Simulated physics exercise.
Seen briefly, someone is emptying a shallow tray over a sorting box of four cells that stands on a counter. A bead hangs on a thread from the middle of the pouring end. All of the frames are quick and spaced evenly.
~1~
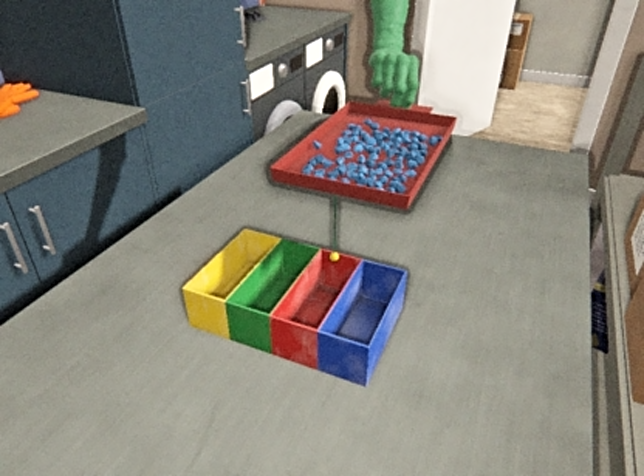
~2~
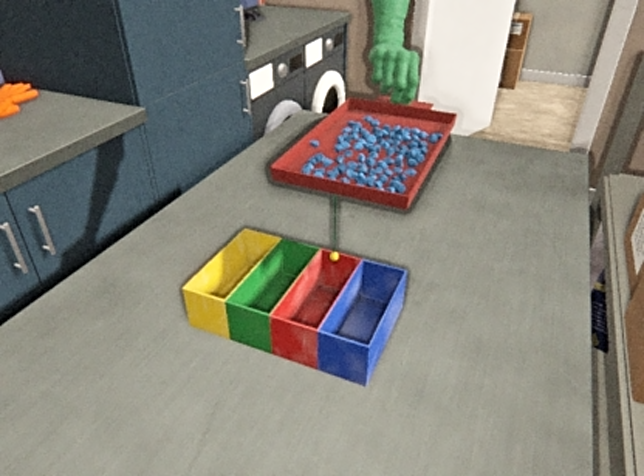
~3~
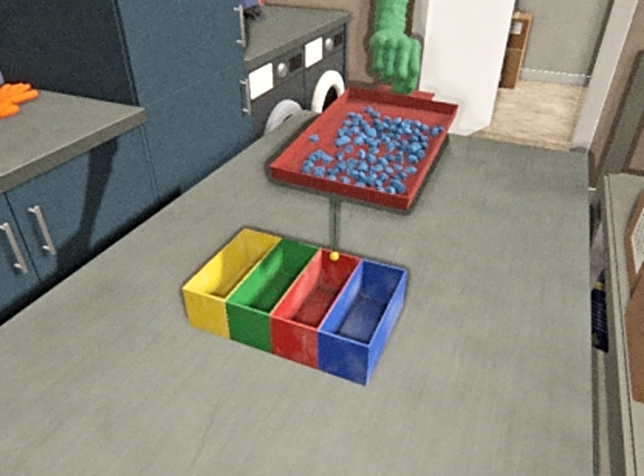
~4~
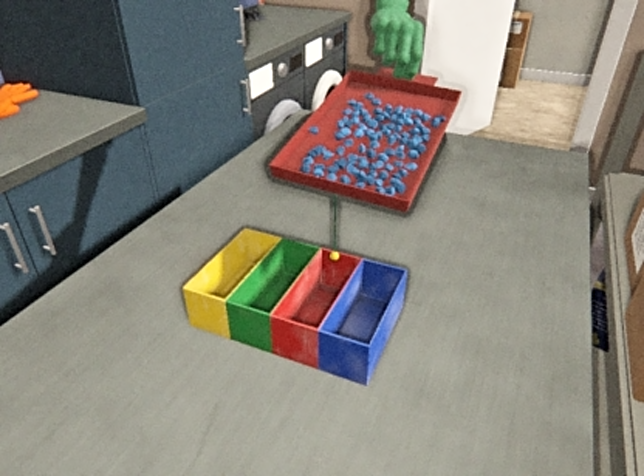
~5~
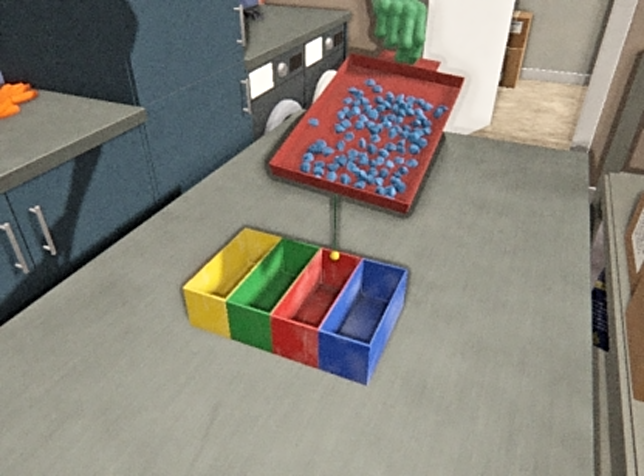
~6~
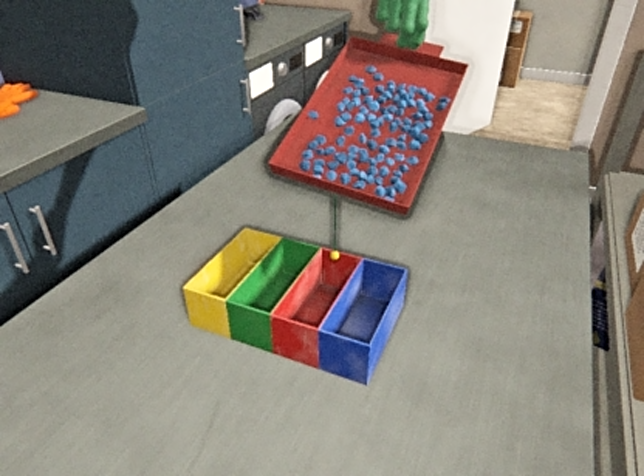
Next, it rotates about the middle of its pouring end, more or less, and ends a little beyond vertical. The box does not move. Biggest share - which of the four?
Blue cell.
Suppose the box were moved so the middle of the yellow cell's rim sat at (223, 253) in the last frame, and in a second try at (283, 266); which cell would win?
The blue cell, then red.
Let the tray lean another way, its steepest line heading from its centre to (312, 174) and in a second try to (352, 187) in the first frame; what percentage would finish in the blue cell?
Somewhere close to 0 % the first time, 40 % the second.
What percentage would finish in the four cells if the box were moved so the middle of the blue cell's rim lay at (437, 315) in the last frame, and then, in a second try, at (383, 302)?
You'd get about 100 per cent first and about 100 per cent second.
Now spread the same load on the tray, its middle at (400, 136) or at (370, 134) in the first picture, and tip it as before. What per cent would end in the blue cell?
First case around 60 %, second case around 50 %.
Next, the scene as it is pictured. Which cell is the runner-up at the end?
Runner-up - the red one.
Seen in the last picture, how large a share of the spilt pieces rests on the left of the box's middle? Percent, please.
Left fraction: Around 0 per cent.
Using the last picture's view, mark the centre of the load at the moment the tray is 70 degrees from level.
Somewhere about pixel (378, 184).
Soon after the last picture, tray tipped steeply; nearly all on the tray; a small part falling or outside the box.
A little later, tray tipped past a quarter turn; about a quarter on the tray; about half in the blue cell; a small part in the red cell; about a quarter falling or outside the box.
Later still, tray tipped past a quarter turn; about two thirds in the blue cell; about a quarter in the red cell; about a quarter falling or outside the box.
At rest, tray tipped past a quarter turn; about two thirds in the blue cell; about a quarter in the red cell; none in the green cell; none in the yellow cell; about a quarter outside the box.
